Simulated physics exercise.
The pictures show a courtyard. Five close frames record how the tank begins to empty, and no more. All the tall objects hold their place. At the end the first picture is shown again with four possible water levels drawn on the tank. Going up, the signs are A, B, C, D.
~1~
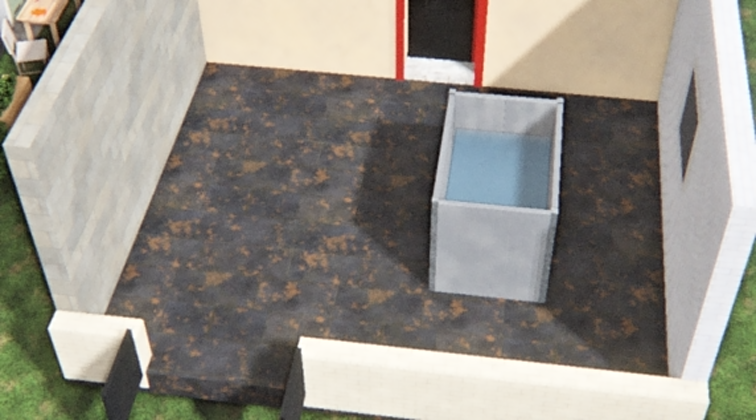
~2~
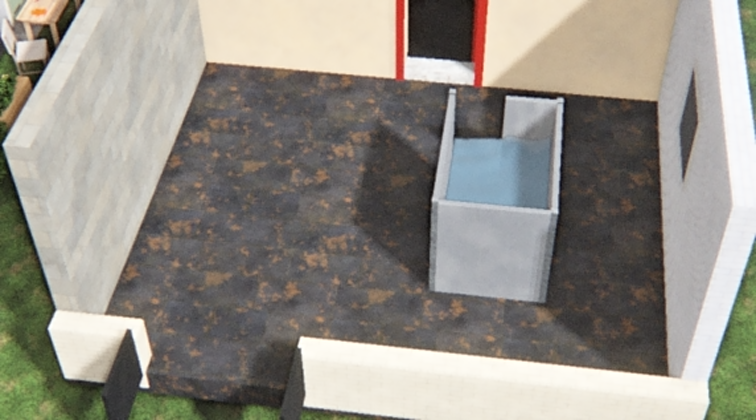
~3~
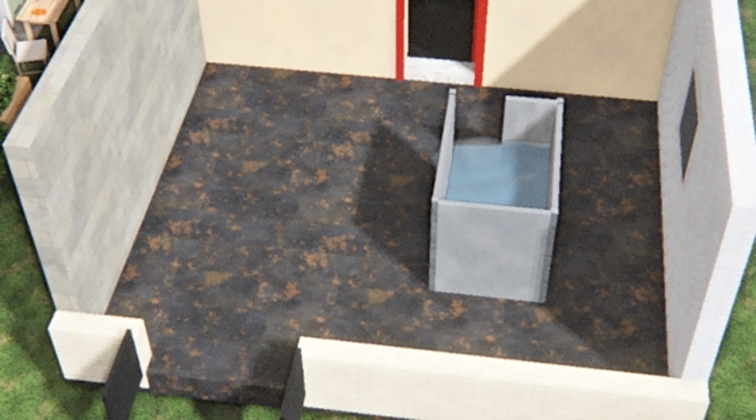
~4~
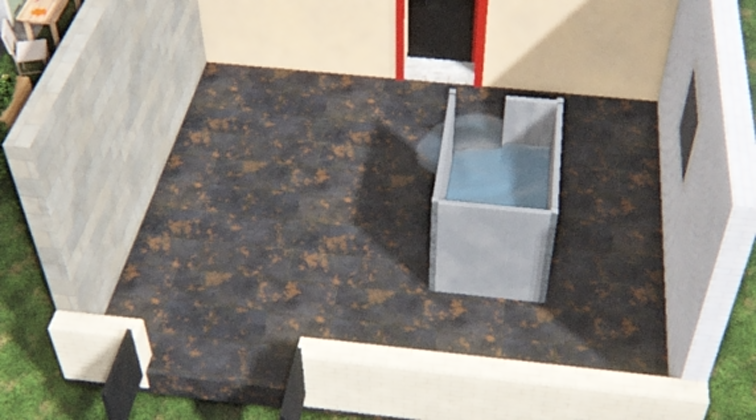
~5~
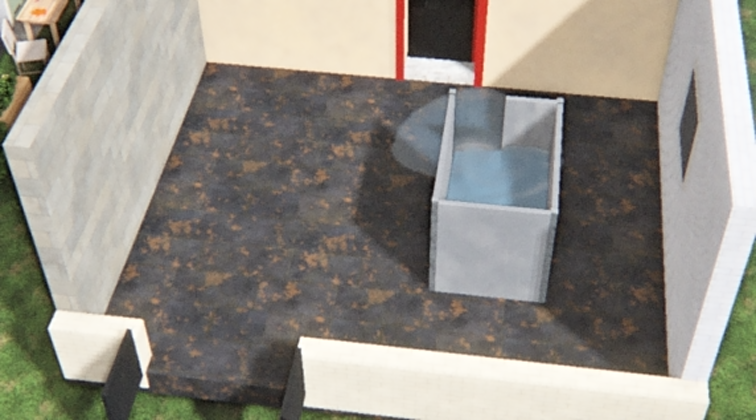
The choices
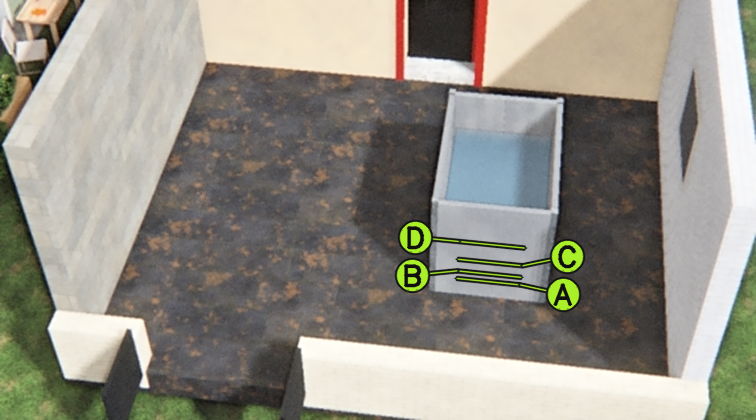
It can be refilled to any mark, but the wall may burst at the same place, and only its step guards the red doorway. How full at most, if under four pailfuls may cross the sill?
I would pick mark C.
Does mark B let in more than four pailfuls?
No, that is safe.
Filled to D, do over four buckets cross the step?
Yes, that goes wrong.
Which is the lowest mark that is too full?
Here it is mark D.
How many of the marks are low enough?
Three of the four.
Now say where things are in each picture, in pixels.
Water in the tank at rest, its middle at (498, 182); foot of the red doorway at (439, 82); open gate at (221, 325).
Water covers 1 % of the ground, its front hidden from here.
Water covers 2 % of the ground, its front hidden from here.
Water covers 5 % of the ground and shows as far out as (430, 148).
Water covers 9 % of the ground and shows as far out as (426, 115).
On the marked copy, A at (488, 281); B at (489, 274); C at (490, 262); D at (491, 244); from the bottom up A, B, C, D.
Choosing A, nothing gets over.
Choosing B, nothing gets over.
Choosing C, a bucket or two gets in.
Choosing D, about 9 bucketfuls get in.
